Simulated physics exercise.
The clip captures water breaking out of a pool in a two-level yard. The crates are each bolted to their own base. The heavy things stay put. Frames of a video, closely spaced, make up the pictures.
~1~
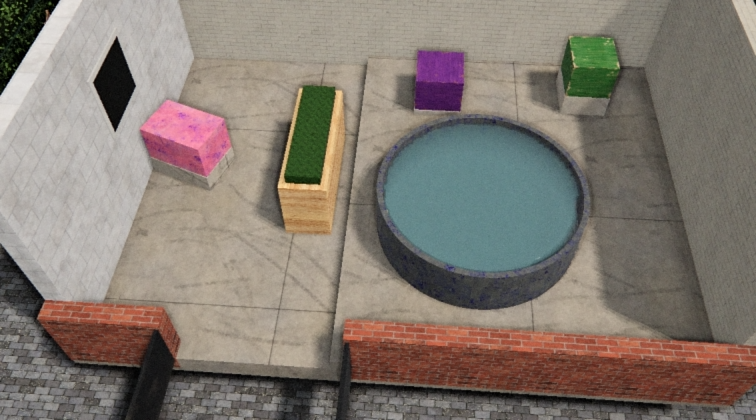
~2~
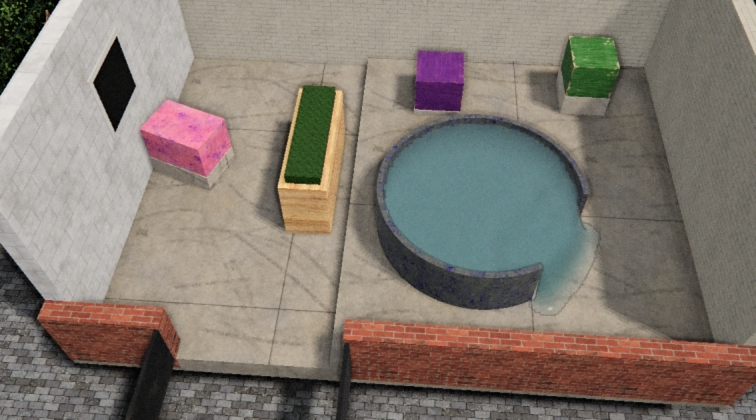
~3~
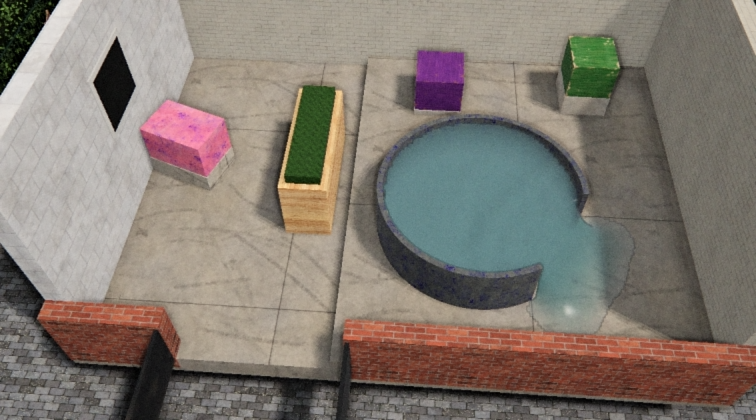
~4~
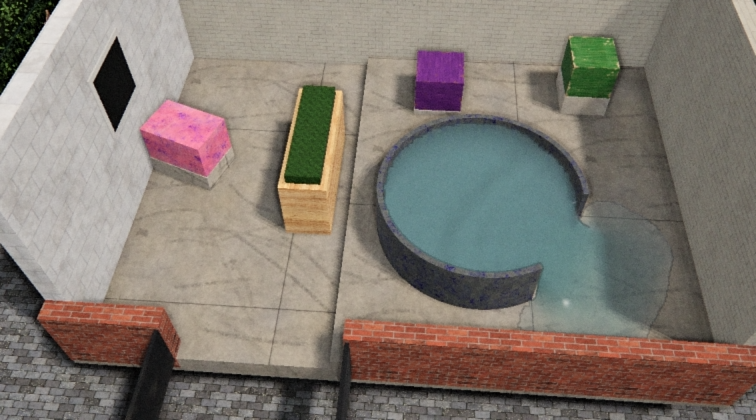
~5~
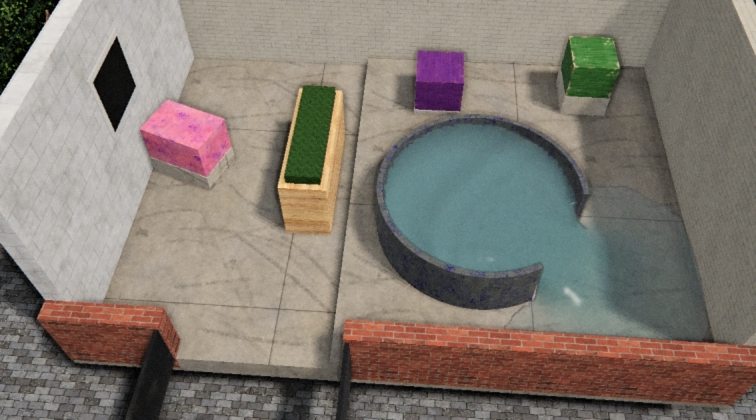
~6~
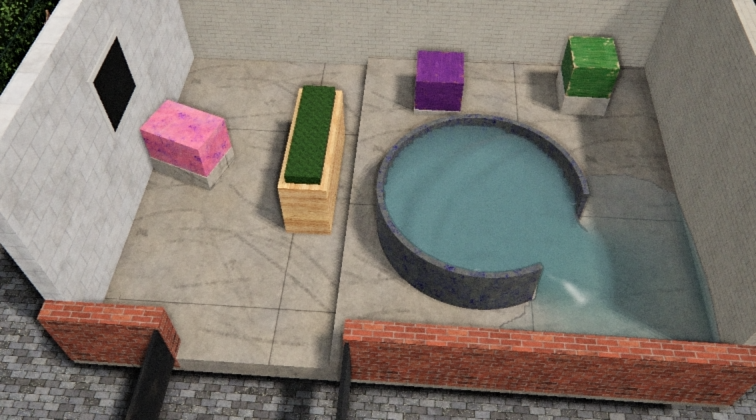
In a walled yard with coloured blocks, a round tank of still water opened at its lower right side, and water poured out through the gap and spread across the paving toward the right wall.
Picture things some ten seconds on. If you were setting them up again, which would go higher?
I'd say the green crate can stay, the purple crate goes higher, the pink crate can stay.
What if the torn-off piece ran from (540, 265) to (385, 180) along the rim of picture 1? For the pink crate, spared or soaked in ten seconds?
I'd say the pink crate is flooded.
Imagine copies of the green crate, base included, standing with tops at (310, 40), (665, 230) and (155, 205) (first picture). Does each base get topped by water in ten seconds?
Stays clear, gets flooded, stays clear.
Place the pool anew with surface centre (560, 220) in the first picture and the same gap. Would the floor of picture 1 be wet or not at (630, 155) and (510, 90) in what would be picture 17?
The first is wetted, and then the second is not reached.
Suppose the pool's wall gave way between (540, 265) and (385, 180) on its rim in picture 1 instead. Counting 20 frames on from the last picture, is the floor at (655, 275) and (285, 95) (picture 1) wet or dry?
First spot swamped, second spot unflooded.
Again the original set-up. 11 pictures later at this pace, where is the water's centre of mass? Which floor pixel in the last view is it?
The water's centre sits above (545, 250).
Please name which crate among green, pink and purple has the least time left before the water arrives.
I'd pick the green-painted one.
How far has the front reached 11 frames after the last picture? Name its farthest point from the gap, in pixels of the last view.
Farthest reach: (647, 100).
A moment on, water covers 15 % of the floor; the green crate not reached, the purple crate not reached, the pink crate not reached.
Next, water covers 25 % of the floor; the green crate water round its plinth, the purple crate not reached, the pink crate not reached.
Then, water covers 50 % of the floor; the green crate water round its plinth, the purple crate water round its plinth, the pink crate not reached.
Later, water covers 90 % of the floor; the green crate water round its plinth, the purple crate water round its plinth, the pink crate water round its plinth.
In the end, water covers 95 % of the floor; the green crate stayed above the water, the purple crate was topped, the pink crate stayed above the water.
